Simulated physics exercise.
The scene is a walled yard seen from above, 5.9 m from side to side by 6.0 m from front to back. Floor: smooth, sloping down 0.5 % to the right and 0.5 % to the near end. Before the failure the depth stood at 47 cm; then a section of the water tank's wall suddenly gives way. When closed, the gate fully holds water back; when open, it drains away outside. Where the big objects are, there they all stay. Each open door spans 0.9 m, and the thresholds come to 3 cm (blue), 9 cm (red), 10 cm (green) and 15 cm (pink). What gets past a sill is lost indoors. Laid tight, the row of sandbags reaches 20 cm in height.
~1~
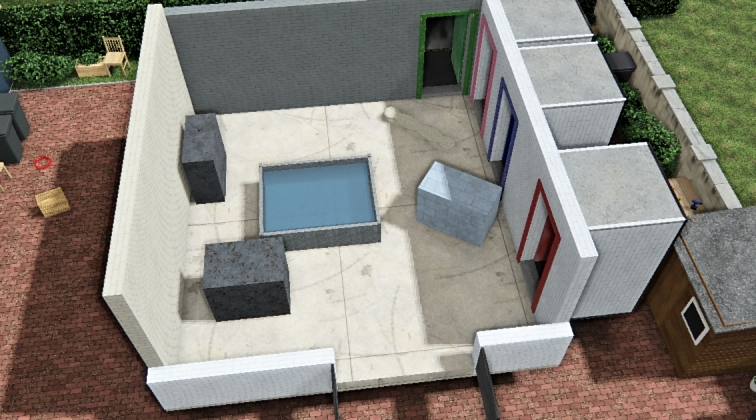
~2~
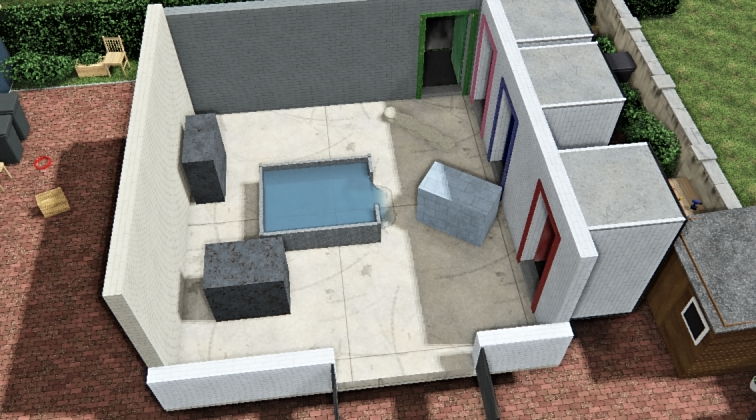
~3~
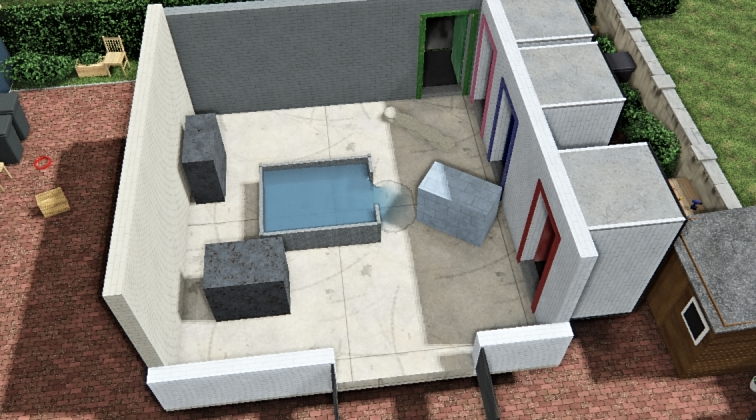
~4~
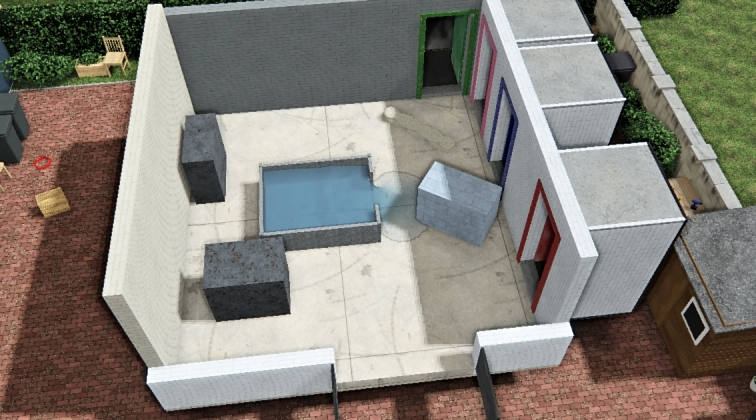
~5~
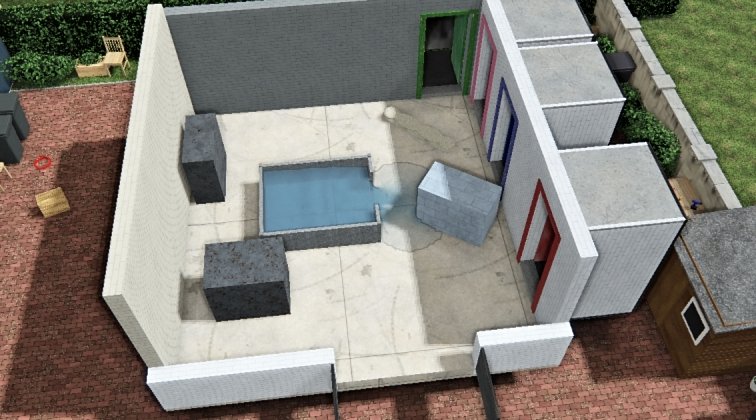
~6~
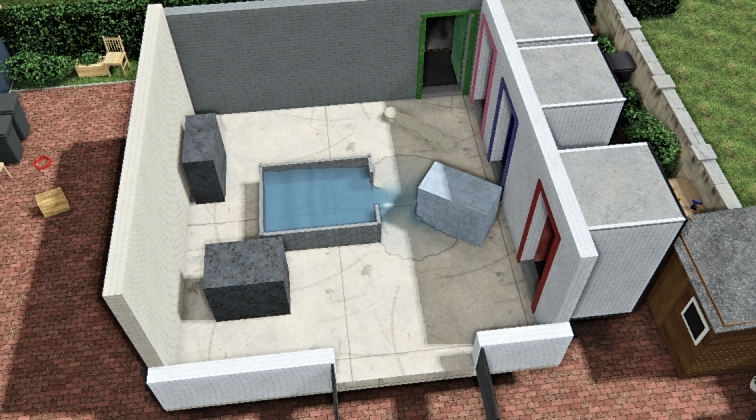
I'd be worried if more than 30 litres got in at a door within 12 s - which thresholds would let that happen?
One by one: At the blue door the amount let in will top the limit; at the red door the amount let in will fall short of the limit; at the green door the amount let in will fall short of the limit; at the pink door the amount let in will fall short of the limit.
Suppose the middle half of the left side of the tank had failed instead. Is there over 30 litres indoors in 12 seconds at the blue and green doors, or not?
Blue stays inside, green stays inside, judged against that limit.
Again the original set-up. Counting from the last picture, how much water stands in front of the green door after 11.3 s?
It's about 4.0 cm.
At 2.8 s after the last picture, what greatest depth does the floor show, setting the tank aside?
Max around 18 cm.
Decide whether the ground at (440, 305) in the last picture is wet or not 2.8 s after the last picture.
Looks like it's submerged.
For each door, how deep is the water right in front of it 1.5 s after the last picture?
Blue 5 cm, red 3 cm, green 3 cm, pink 5 cm.
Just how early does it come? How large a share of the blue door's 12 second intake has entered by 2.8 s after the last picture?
Around 35 percent.
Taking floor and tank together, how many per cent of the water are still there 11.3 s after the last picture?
About 70 per cent.
Then, 0.7 s after the last picture water covers 15 % of the floor and is deepest (32 cm) near (412, 216); blue door 1 cm at the sill, 5 L in, red door not reached, green door not reached, pink door not reached.
Then, 1.5 s after the last picture water covers 30 % of the floor and is deepest (30 cm) near (420, 208); blue door 5 cm at the sill, 24 L in, red door 3 cm at the sill, 0 L in, green door not reached, pink door 5 cm at the sill, 0 L in.
Then, 2.8 s after the last picture water covers 45 % of the floor and is deepest (18 cm) near (412, 216); blue door 9 cm at the sill, 74 L in, red door 4 cm at the sill, 0 L in, green door 10 cm at the sill, 1 L in, pink door 5 cm at the sill, 0 L in.
Then, 6.3 s after the last picture water covers 60 % of the floor and is deepest (11 cm) near (412, 216); blue door 6 cm at the sill, 155 L in, red door 4 cm at the sill, 0 L in, green door 7 cm at the sill, 3 L in, pink door 5 cm at the sill, 0 L in.
Then, 11.3 s after the last picture water covers 80 % of the floor and is deepest (6 cm) near (412, 216); blue door 5 cm at the sill, 204 L in, red door 4 cm at the sill, 0 L in, green door 4 cm at the sill, 3 L in, pink door 5 cm at the sill, 0 L in.
